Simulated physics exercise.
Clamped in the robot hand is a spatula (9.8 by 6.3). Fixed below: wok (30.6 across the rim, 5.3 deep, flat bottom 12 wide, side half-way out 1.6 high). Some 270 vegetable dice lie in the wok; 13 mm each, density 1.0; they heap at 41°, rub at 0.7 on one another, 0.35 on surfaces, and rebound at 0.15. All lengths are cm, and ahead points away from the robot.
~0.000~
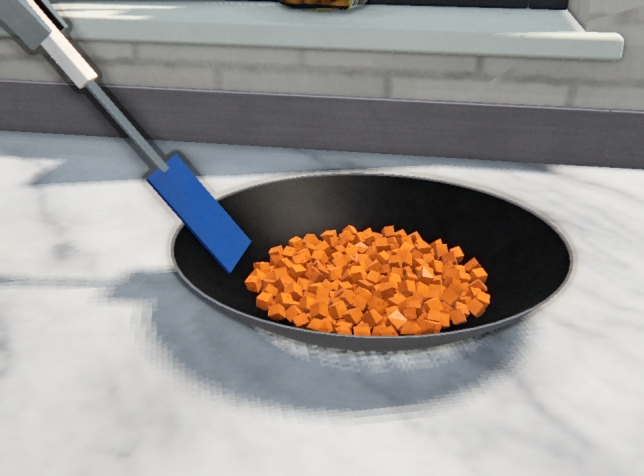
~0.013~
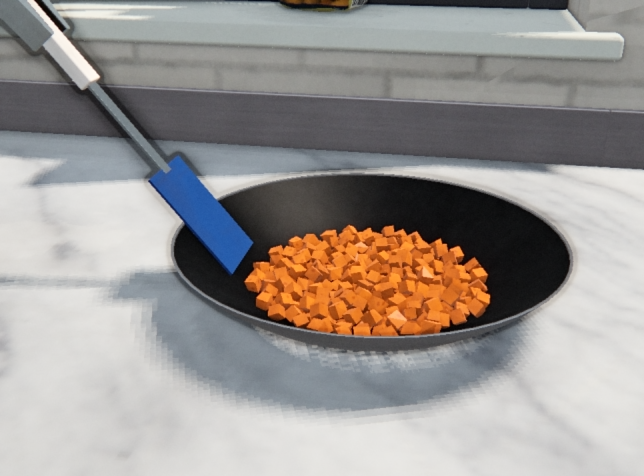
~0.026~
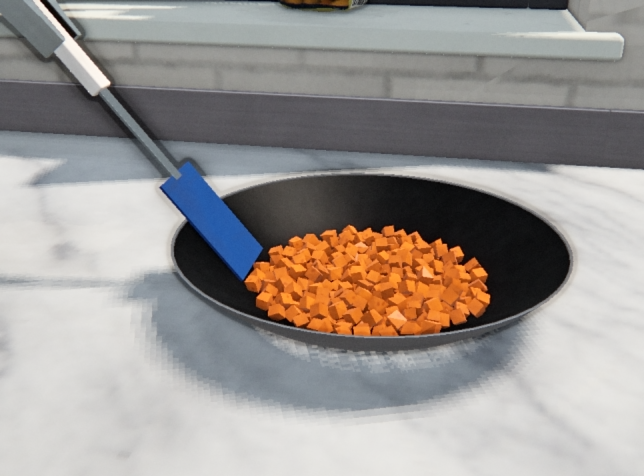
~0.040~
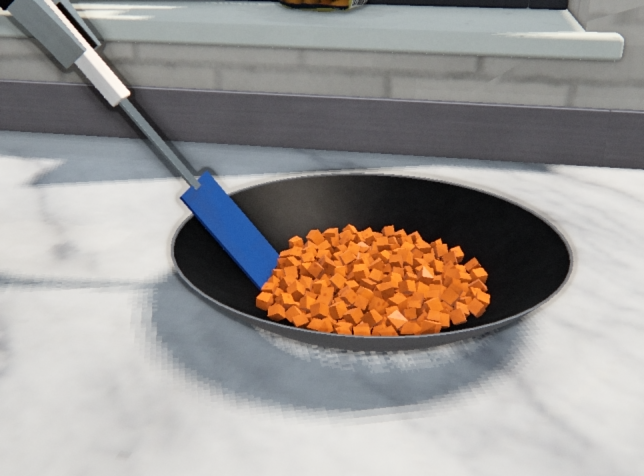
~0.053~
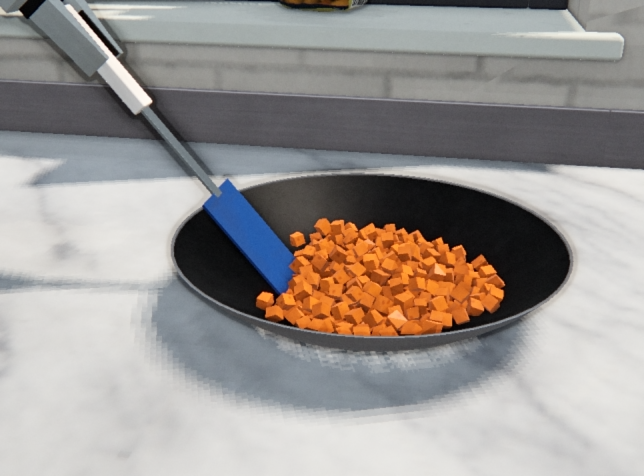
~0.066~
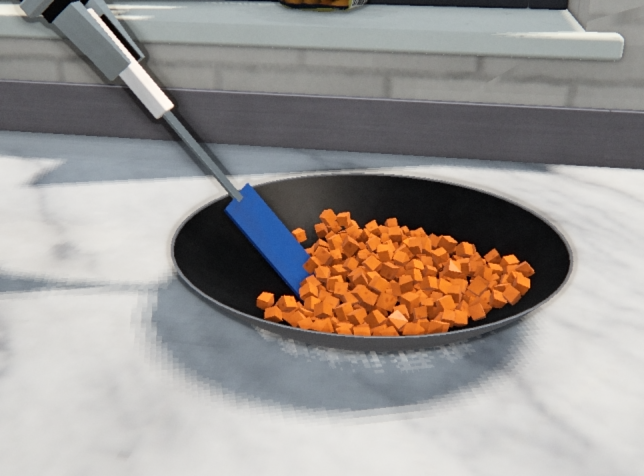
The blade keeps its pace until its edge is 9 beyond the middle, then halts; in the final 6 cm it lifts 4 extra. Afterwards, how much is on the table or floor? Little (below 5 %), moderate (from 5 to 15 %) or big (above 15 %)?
Answer: Big; above 15 % of the vegetable dice finish on the table or floor.
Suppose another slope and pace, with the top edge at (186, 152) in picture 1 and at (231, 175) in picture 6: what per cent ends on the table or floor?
About 20 per cent.
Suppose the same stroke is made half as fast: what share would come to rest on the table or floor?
In that case some 10 per cent.
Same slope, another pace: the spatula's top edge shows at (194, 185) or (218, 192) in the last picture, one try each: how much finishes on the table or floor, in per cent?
About 5 and 25 per cent.
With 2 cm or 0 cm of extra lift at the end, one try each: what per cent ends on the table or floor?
Some 40 and 30 per cent.
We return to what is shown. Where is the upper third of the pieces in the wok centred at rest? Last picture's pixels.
Around (473, 265).
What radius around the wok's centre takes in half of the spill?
About 28 cm.
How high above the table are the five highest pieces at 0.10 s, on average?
Roughly 7 cm.
After 0.10 s, sloping 50°, highest piece 7 above the table; 268 in the wok, 1 on the blade or in flight.
After 0.13 s, sloping 50°, highest piece 10 above the table; 257 in the wok, 12 on the blade or in flight.
After 0.35 s, sloping 50°, highest piece 13 above the table; 191 in the wok, 66 on the table or floor, 12 on the blade or in flight.
After 1.40 s, sloping 50°, highest piece 4 above the table; 191 in the wok, 78 on the table or floor.
In the end, 191 in the wok, 78 on the table or floor. That is 29 % on the table or floor.
